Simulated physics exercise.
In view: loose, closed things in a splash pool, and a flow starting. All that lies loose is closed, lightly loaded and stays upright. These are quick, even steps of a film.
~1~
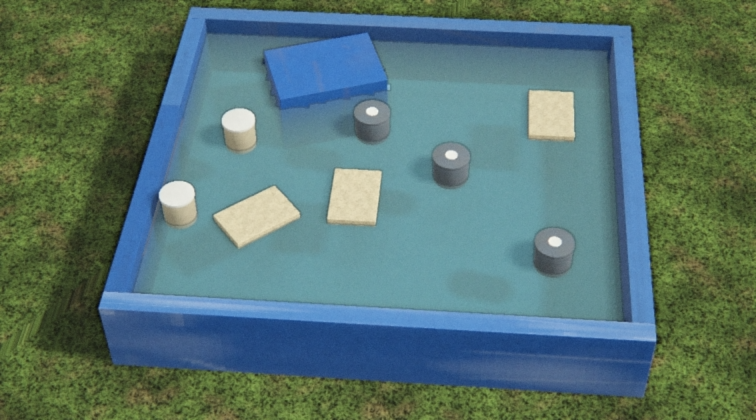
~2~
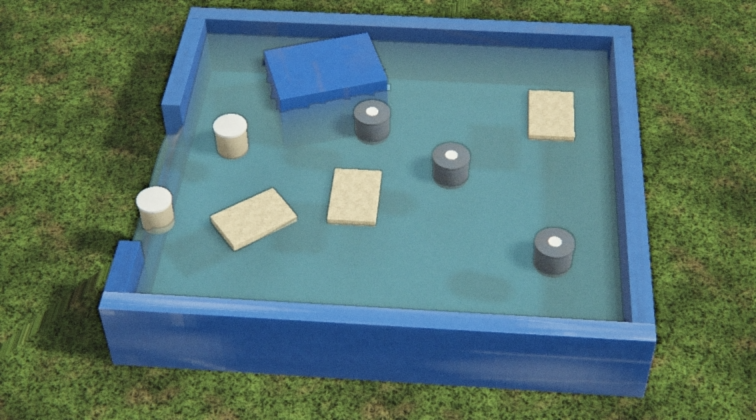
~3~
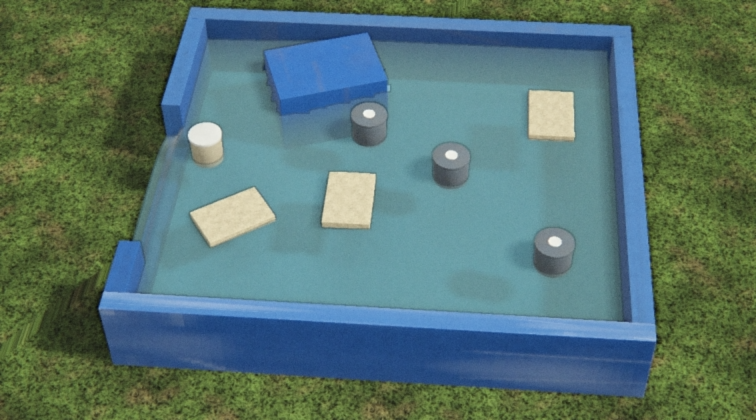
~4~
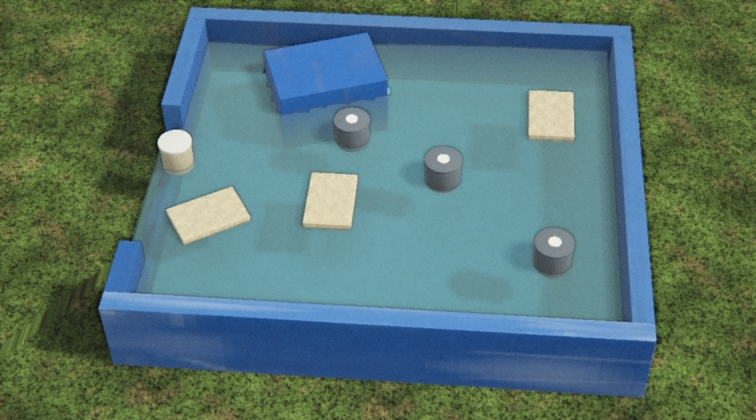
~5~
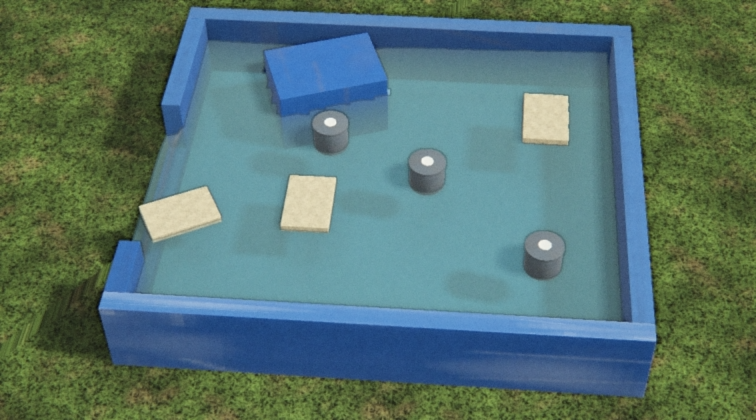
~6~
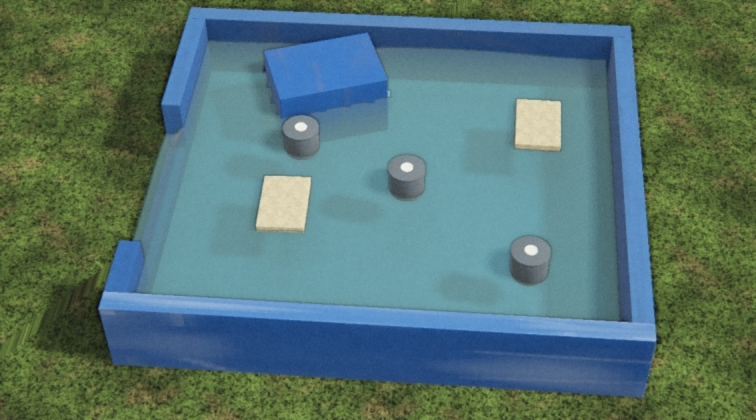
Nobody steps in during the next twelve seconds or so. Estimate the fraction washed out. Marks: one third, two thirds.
That comes to two thirds or above.
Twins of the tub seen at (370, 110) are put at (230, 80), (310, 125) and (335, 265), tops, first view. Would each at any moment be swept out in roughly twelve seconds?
In turn: Washed out, carried outside, through.
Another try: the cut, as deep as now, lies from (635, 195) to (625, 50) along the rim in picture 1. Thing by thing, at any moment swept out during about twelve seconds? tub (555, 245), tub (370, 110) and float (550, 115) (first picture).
In that order: Yes, carried outside, yes.
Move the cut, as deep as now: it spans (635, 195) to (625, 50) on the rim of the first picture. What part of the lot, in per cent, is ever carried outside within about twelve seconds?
Roughly 60 per cent.
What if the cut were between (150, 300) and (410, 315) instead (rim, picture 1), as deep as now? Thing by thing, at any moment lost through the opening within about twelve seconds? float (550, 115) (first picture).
Answer: Left behind.
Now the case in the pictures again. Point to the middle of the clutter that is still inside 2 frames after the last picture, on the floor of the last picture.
At about (381, 218).
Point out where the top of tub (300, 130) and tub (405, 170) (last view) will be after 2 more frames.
Around (245, 124) and (375, 174).
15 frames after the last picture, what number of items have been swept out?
5 of them.
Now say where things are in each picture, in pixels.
In the first frame, a tub at (372, 112) floats; a float at (355, 194) floats; 0 of 8 have shifted.
In the second frame, a tub at (372, 112) floats; a float at (355, 194), afloat; 2 of 8 have shifted.
In the third frame, a tub at (369, 115) floats; a float at (349, 197) floats, close to its start; 3 of 8 have shifted.
In the fourth frame, a tub at (352, 120), afloat, close to its start; a float at (331, 198) floats, close to its start; 5 of 8 have shifted.
In the fifth frame, a tub at (330, 123), afloat, close to its start; a float at (309, 201), afloat, close to its start; 7 of 8 have shifted.
In the sixth frame, a tub at (301, 128), afloat, a stride from its start; a float at (284, 201) floats, a stride from its start; 8 of 8 have shifted.
A moment on, 3 of 8 are out; 5 afloat.
Next, 5 of 8 are out; 3 afloat.
Later, 5 of 8 are out; 3 afloat.
In the end, 6 of 8 are out; 2 afloat.
